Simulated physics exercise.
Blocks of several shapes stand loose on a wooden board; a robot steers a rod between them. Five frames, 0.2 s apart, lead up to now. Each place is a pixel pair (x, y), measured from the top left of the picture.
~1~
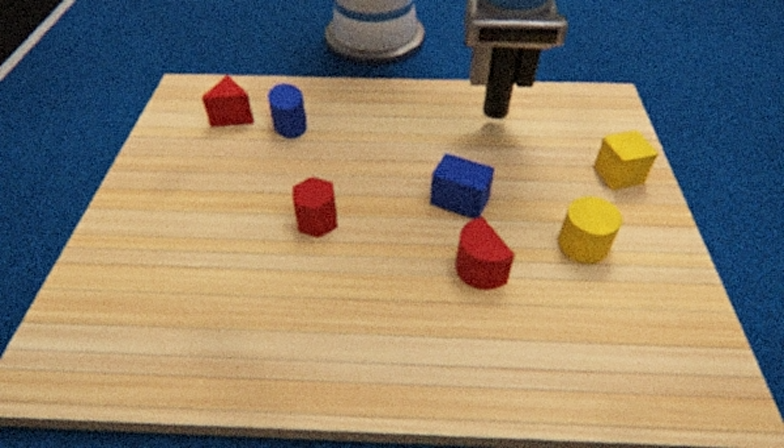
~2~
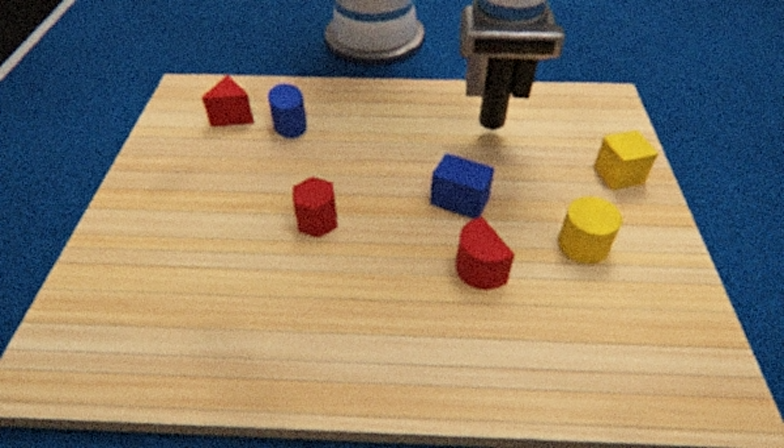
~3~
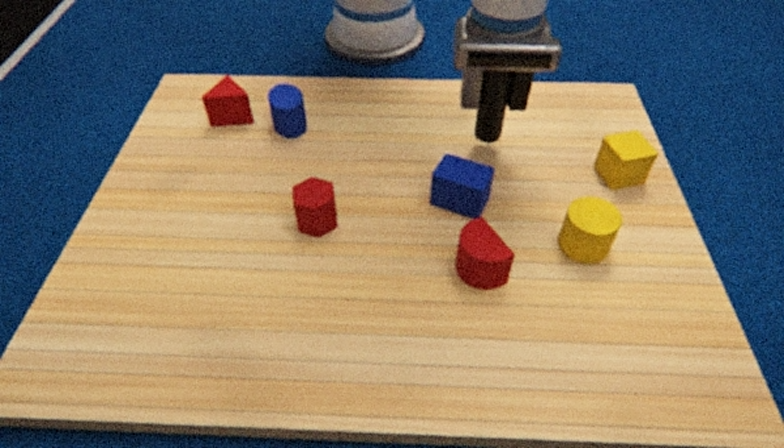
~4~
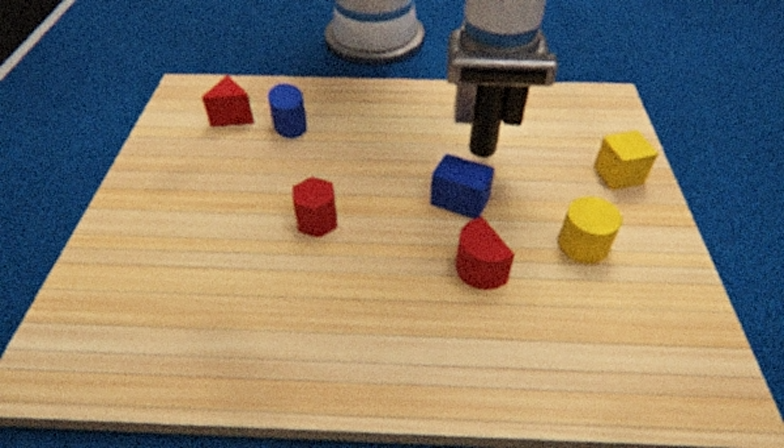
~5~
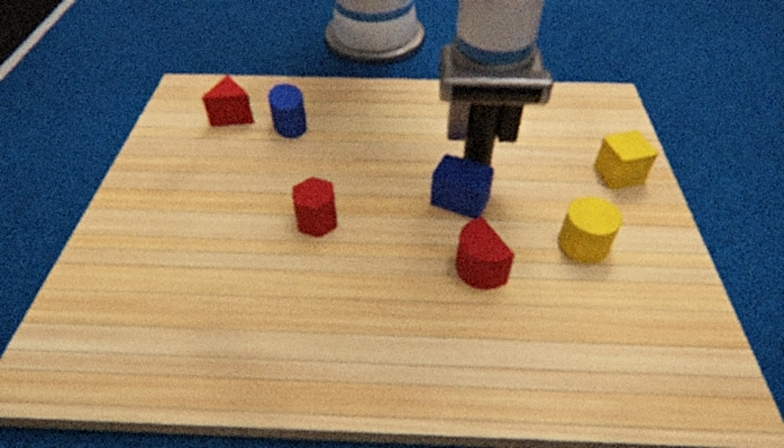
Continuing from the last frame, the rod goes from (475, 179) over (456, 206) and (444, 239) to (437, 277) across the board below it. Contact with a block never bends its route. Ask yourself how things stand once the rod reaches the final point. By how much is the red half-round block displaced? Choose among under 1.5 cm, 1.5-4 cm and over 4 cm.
The move is short, under 1.5 cm.
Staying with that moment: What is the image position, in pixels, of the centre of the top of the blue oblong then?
At roughly (401, 253).
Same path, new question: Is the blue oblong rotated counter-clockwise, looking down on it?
No, it doesn't check out.
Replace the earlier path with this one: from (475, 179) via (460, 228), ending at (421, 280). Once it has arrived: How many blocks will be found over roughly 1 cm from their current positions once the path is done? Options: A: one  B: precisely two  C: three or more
Letter A.
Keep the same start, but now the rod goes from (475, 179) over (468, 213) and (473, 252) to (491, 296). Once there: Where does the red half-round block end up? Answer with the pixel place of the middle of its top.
It is at (494, 308).
On the path given first. One third of the way, rod at (457, 195); blue oblong at (443, 198).
Two thirds of the way, rod at (445, 227); blue oblong at (421, 230), turned 30° clockwise.
At the end, rod at (438, 265); blue oblong at (401, 253), turned 60° clockwise; red half-round block still.
